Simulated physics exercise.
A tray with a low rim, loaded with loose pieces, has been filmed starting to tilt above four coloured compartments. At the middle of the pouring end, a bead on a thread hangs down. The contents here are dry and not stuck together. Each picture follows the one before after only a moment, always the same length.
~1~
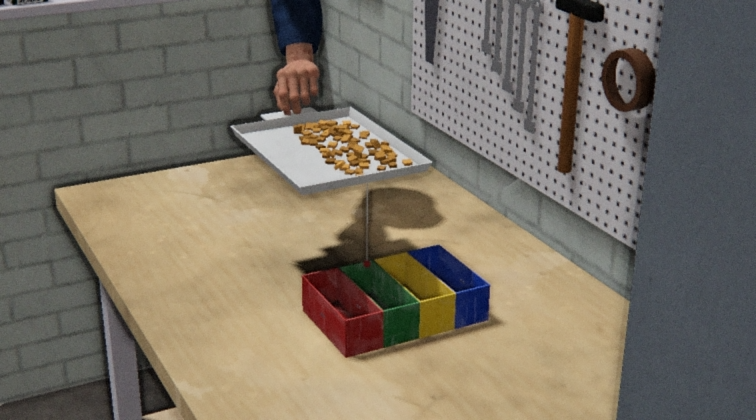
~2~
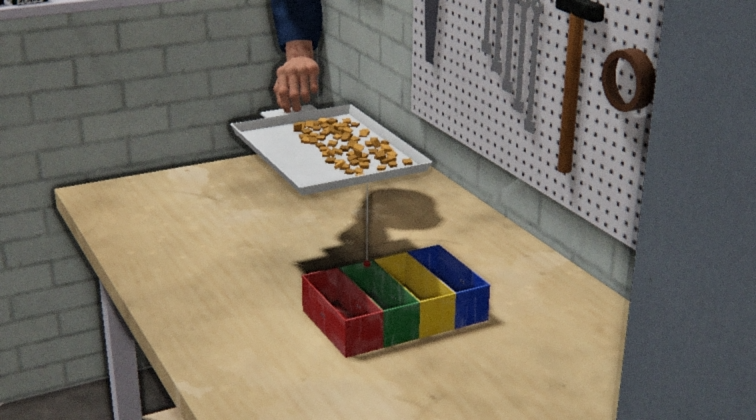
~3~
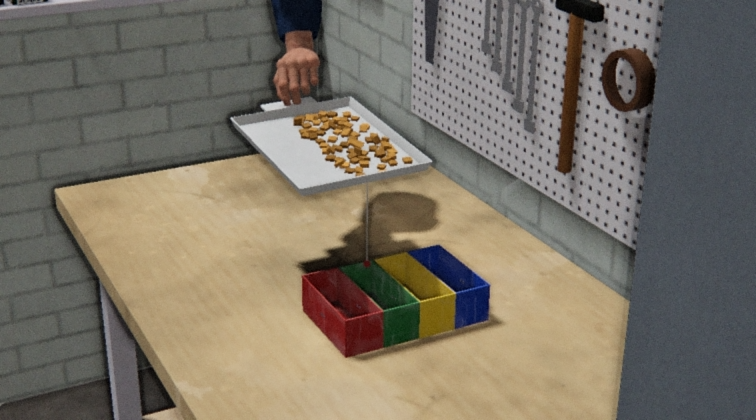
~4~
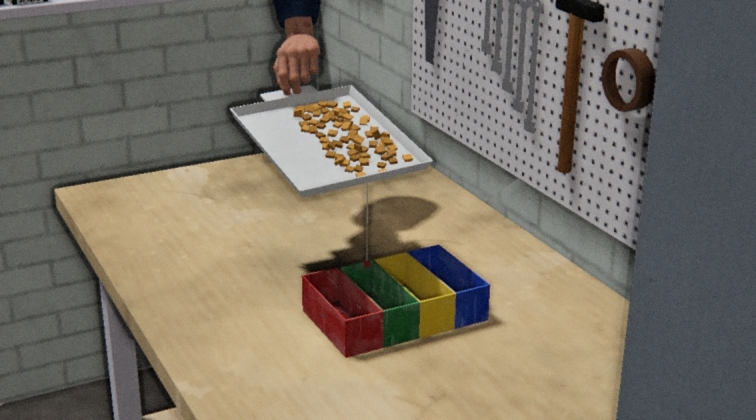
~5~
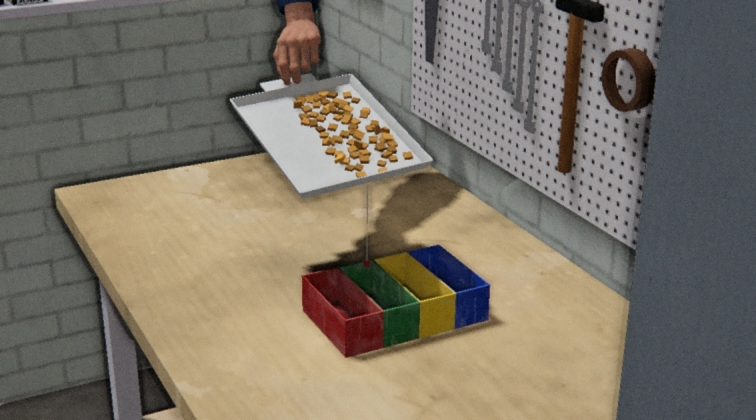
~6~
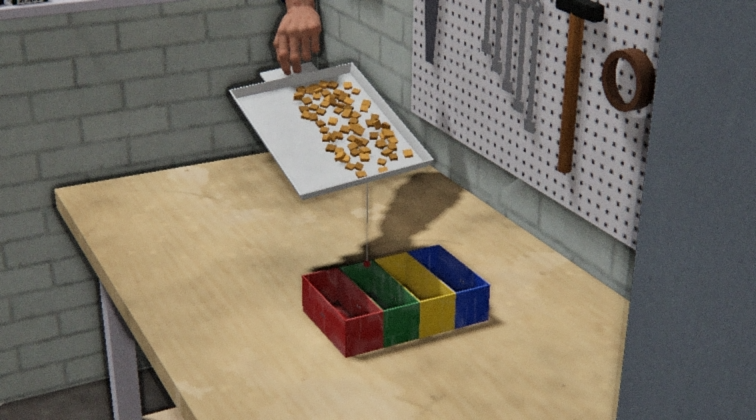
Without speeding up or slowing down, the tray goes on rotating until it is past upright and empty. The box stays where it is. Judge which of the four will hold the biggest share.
I would say the red cell.
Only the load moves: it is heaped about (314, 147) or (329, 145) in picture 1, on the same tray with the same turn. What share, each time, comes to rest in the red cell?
Respectively 40 and 30 in a hundred.
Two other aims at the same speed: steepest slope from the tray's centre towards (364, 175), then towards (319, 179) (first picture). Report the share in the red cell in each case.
Respectively 10 % and 40 %.
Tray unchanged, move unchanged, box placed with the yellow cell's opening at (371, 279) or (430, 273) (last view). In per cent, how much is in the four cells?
First placement near 100 percent, second near 40 percent.
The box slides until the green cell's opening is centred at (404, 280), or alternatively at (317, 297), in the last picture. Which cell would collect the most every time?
First try: The cell in red. Second try: The cell in green.
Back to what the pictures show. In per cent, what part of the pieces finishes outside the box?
It works out to close to 30 per cent.
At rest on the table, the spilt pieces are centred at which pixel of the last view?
Somewhere about (292, 345), I'd say.
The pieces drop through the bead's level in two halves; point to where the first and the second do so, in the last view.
I'd put it at roughly (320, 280), and after that at roughly (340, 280).
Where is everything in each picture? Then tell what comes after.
In the first picture, corners of the pouring end near (302, 185) and (427, 161), level; middle of the load near (353, 145), cereal squares; bead on its thread near (367, 264); red cell near (364, 331); green cell near (401, 321); yellow cell near (437, 312); blue cell near (472, 303).
In the second picture, corners of the pouring end near (302, 185) and (427, 161), level; middle of the load near (353, 143).
In the third picture, corners of the pouring end near (302, 186) and (427, 160), tipped barely, lowest at the left corner; middle of the load near (353, 139).
In the fourth picture, corners of the pouring end near (302, 188) and (427, 160), tipped a little, lowest at the left corner; middle of the load near (353, 133).
In the fifth picture, corners of the pouring end near (302, 190) and (428, 159), tipped a little, lowest at the left corner; middle of the load near (353, 127).
In the sixth picture, corners of the pouring end near (303, 191) and (428, 158), tipped clearly, lowest at the left corner; middle of the load near (353, 122); red cell near (364, 331); green cell near (401, 321); yellow cell near (437, 312); blue cell near (472, 303).
Shortly afterwards, tray tipped steeply; all but a few on the tray; only a few falling or outside the box.
Next, tray tipped right over; near a third on the tray; near a quarter in the red cell; a little in the green cell; near half falling or outside the box.
Some moments later, tray tipped past a quarter turn; near a third in the red cell; near a quarter in the green cell; a little in the yellow cell; near a third falling or outside the box.
In the end, tray tipped past a quarter turn; near a third in the red cell; near a quarter in the green cell; a little in the yellow cell; none at all in the blue cell; near a third outside the box.
